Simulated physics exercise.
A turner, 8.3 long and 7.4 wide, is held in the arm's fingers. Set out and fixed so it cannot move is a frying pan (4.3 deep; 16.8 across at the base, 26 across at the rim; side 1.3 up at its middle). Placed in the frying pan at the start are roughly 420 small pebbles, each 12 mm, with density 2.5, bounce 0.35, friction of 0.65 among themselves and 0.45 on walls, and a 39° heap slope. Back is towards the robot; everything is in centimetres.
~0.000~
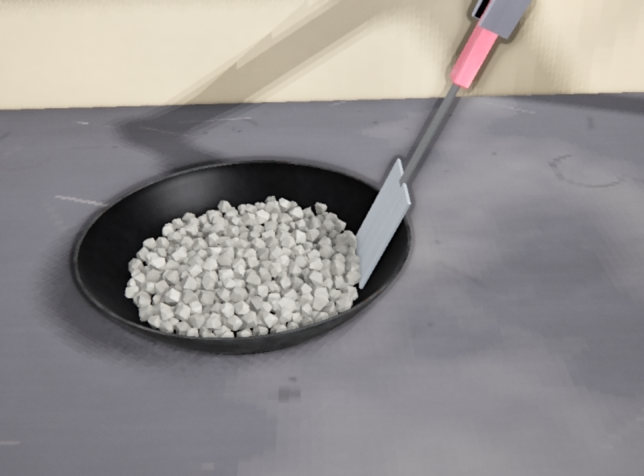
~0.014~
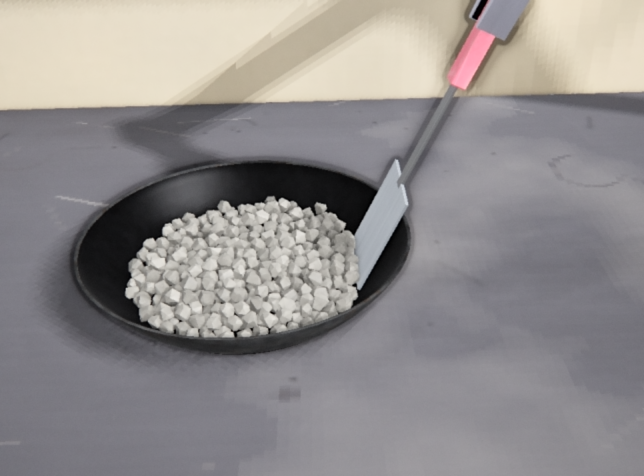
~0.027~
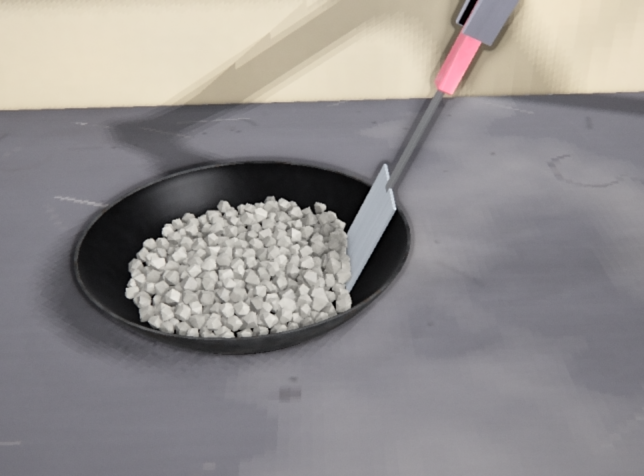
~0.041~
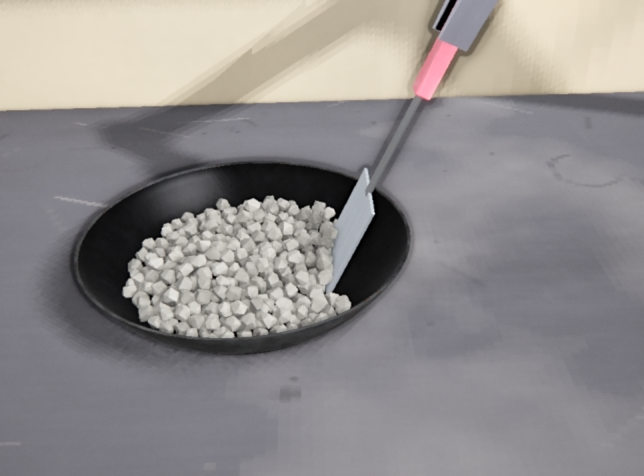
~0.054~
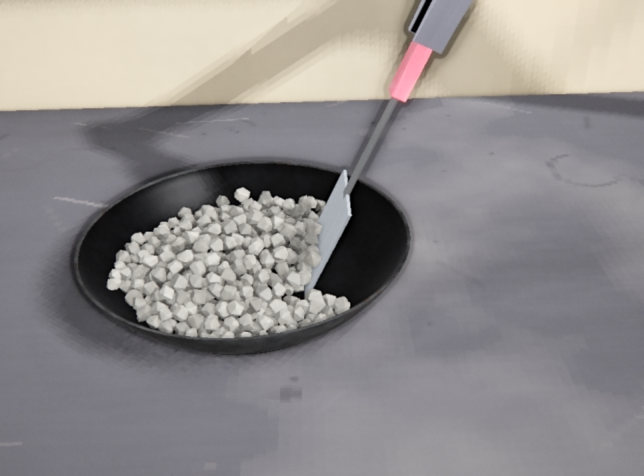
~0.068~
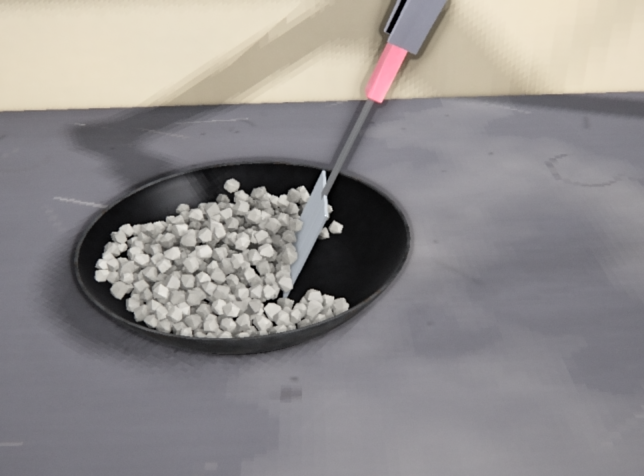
Robot arm holding a turner with a pink handle, pushing pale pebbles leftward across a black frying pan on a grey surface.
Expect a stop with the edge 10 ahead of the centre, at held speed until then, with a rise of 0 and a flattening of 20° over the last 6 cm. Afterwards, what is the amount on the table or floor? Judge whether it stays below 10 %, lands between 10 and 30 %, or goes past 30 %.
It goes past 30 %.
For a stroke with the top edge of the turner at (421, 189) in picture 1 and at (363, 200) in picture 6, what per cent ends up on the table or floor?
Around 30 per cent finishes there.
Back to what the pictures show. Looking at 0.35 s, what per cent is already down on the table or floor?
I'd put it at around 25 per cent.
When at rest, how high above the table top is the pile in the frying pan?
4.5 cm.
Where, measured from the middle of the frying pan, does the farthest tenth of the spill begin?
The distance is roughly 35 cm.
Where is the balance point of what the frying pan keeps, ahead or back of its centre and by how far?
Offset forward: Around 3.0 cm.
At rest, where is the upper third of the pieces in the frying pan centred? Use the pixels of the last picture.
About (170, 243).
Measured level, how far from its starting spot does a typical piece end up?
The answer is about 10 cm.
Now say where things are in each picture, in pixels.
Turner top edge at (404, 180), sloping 65°; upper third of the load around (253, 253), from x 130 to 355, top at y 200; 418 in the frying pan, in the first frame.
Turner top edge at (402, 181), sloping 65°; upper third of the load around (253, 253), from x 130 to 350, top at y 205, in the second frame.
Turner top edge at (390, 185), sloping 65°; upper third of the load around (256, 253), from x 130 to 345, top at y 205, in the third frame.
Turner top edge at (370, 190), sloping 65°; upper third of the load around (251, 249), from x 130 to 345, top at y 200, in the fourth frame.
Turner top edge at (347, 191), sloping 65°; upper third of the load around (240, 243), from x 115 to 345, top at y 195, in the fifth frame.
Turner top edge at (325, 192), sloping 65°; upper third of the load around (230, 239), from x 100 to 340, top at y 185; 418 in the frying pan, in the sixth frame.
After 0.10 s, sloping 65°, highest piece 9 above the table; 417 in the frying pan, 1 on the blade or in flight.
After 0.13 s, sloping 60°, highest piece 11 above the table; 411 in the frying pan, 7 on the blade or in flight.
After 0.35 s, sloping 45°, highest piece 10 above the table; 243 in the frying pan, 111 on the table or floor, 64 on the blade or in flight.
After 1.40 s, sloping 45°, highest piece 4 above the table; 243 in the frying pan, 175 on the table or floor.
At rest, 243 in the frying pan, 175 on the table or floor. That is 42 % on the table or floor.
